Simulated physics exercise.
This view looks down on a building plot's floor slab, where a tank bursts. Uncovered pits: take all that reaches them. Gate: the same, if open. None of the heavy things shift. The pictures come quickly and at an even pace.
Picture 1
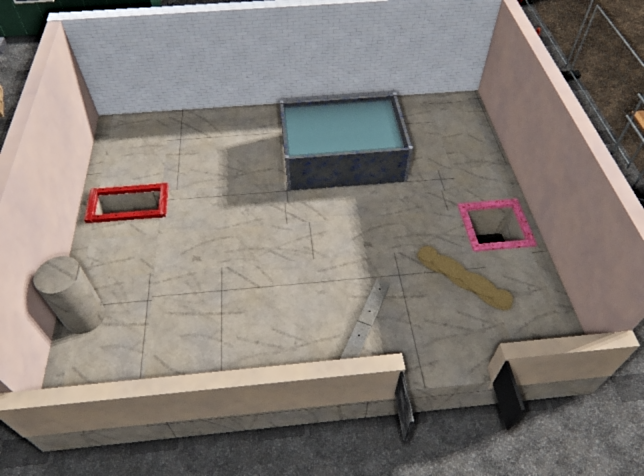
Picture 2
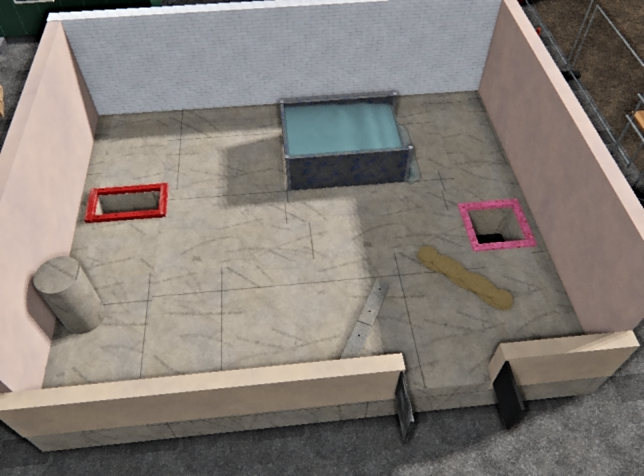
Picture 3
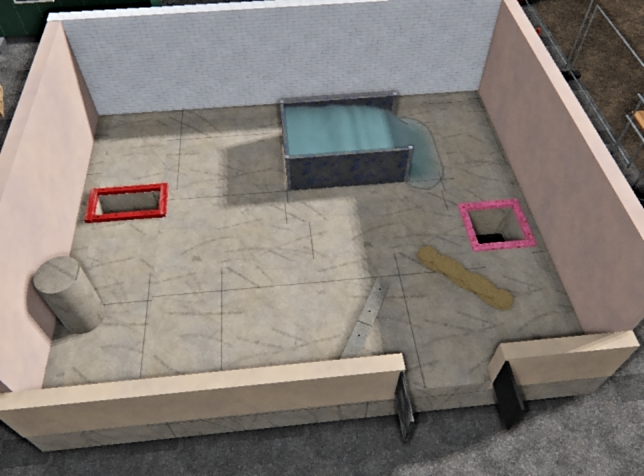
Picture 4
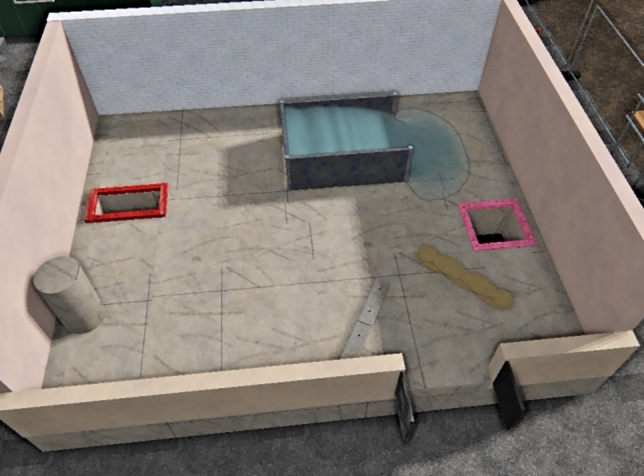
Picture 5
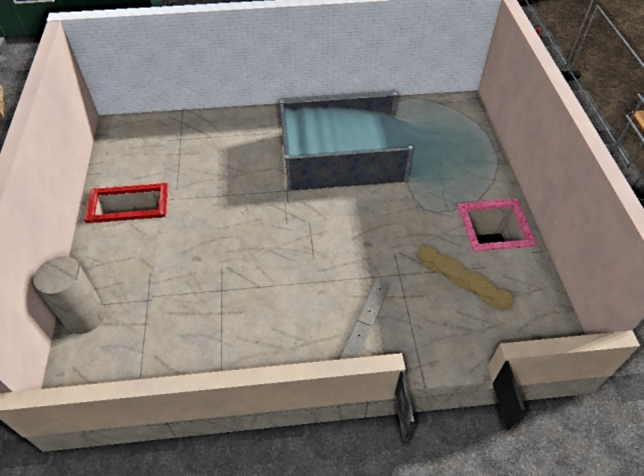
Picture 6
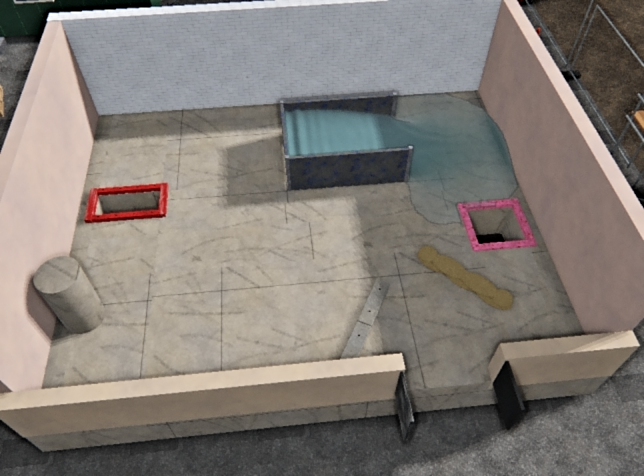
On a walled concrete floor slab, water pours from the right side of an open tank and spreads toward the right wall.
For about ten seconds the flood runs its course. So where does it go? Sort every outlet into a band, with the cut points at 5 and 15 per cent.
Final shares: The gate under 5 %; the red pit under 5 %; the pink pit over 15 %.
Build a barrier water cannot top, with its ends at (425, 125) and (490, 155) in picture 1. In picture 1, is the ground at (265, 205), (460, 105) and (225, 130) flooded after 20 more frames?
Running through them in order, the first comes out free from flooding, the second taken by the flood and the last free from flooding.
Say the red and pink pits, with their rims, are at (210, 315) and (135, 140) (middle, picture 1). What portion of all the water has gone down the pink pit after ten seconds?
Share for pink: 4 in a hundred.
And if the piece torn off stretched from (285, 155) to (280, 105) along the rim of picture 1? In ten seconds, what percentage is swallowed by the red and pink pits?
Result - red: 14 %; pink: 0 %.
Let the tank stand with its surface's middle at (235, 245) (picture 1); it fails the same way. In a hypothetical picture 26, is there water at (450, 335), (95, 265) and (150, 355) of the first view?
As listed: Under water, no water, no water.
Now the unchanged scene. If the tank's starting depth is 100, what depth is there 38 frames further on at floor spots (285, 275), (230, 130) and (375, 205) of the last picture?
In the order asked, some 2, 6 and 2 in a hundred.
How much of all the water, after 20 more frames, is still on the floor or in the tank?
Some 84 per cent.
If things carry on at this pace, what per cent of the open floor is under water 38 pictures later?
Roughly 55 percent.
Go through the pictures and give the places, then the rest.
The open tank at (344, 128) is whole and still, in the first picture.
The front is at a hidden place, out from the gap at (398, 141), in the second picture.
Water pours out at (398, 144) and has run to (407, 120), in the third picture.
The front is at (430, 115), out from the gap at (397, 145), in the fourth picture.
Water pours out at (397, 146) and has run to (482, 132), in the fifth picture.
Water pours out at (397, 146) and has run to (516, 183), in the sixth picture.
A moment on, water covers 15 % of the floor; the gate 0 %, the red pit 0 %, the pink pit 1 %.
Next, water covers 20 % of the floor; the gate 0 %, the red pit 0 %, the pink pit 7 %.
Then, water covers 30 % of the floor; the gate 0 %, the red pit 0 %, the pink pit 17 %.
Later, water covers 55 % of the floor; the gate 1 %, the red pit 0 %, the pink pit 26 %.
In the end, water covers 80 % of the floor; the gate 2 %, the red pit 0 %, the pink pit 29 %.
